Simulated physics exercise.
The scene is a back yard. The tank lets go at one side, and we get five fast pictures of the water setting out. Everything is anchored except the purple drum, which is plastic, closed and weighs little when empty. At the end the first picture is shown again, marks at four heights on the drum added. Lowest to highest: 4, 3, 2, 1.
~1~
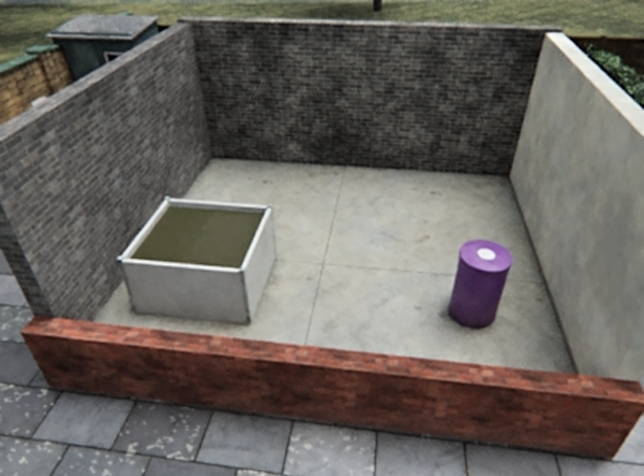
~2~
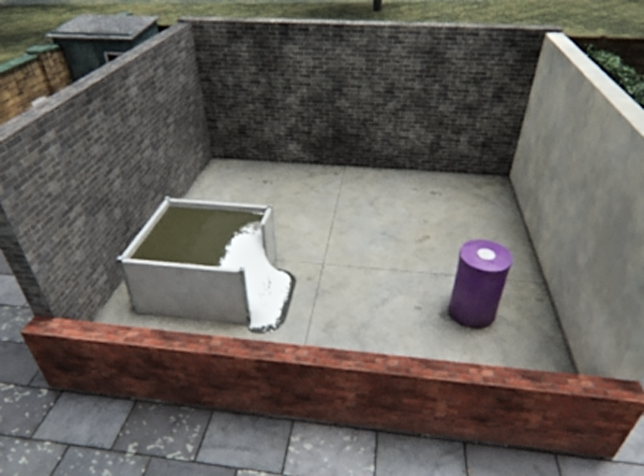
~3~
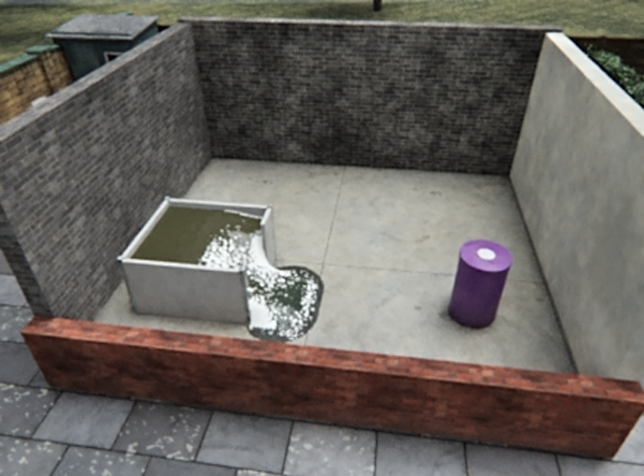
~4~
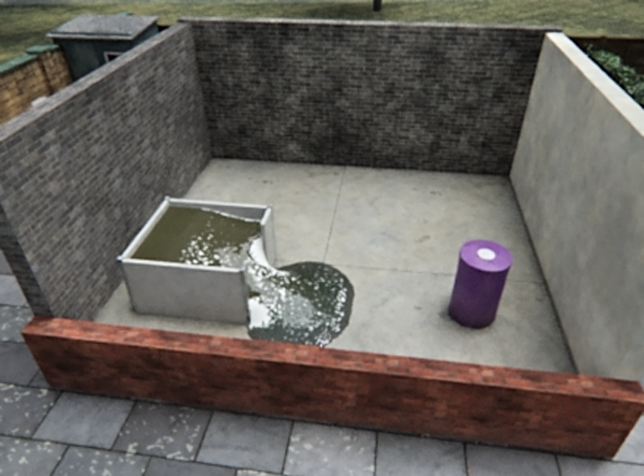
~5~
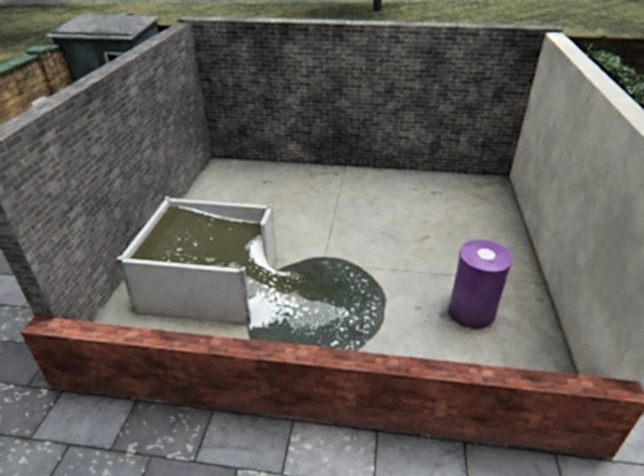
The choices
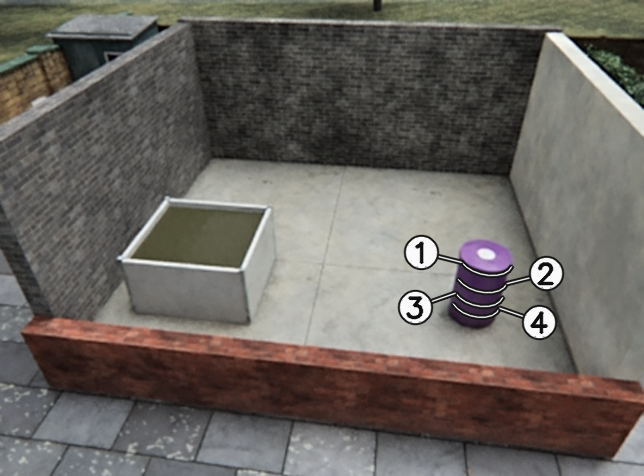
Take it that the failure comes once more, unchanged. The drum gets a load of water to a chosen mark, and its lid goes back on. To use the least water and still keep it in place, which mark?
3.
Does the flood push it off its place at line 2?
No, not at all.
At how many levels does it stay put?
Three.
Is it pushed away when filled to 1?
No.
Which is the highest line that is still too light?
4.
On the marked copy, 1 at (488, 275); 2 at (484, 292); 3 at (480, 306); 4 at (478, 317); from the bottom up 4, 3, 2, 1.
For line 1, it does not move.
For line 2, it does not move.
For line 3, it does not move.
For line 4, it is pushed about its own width away.
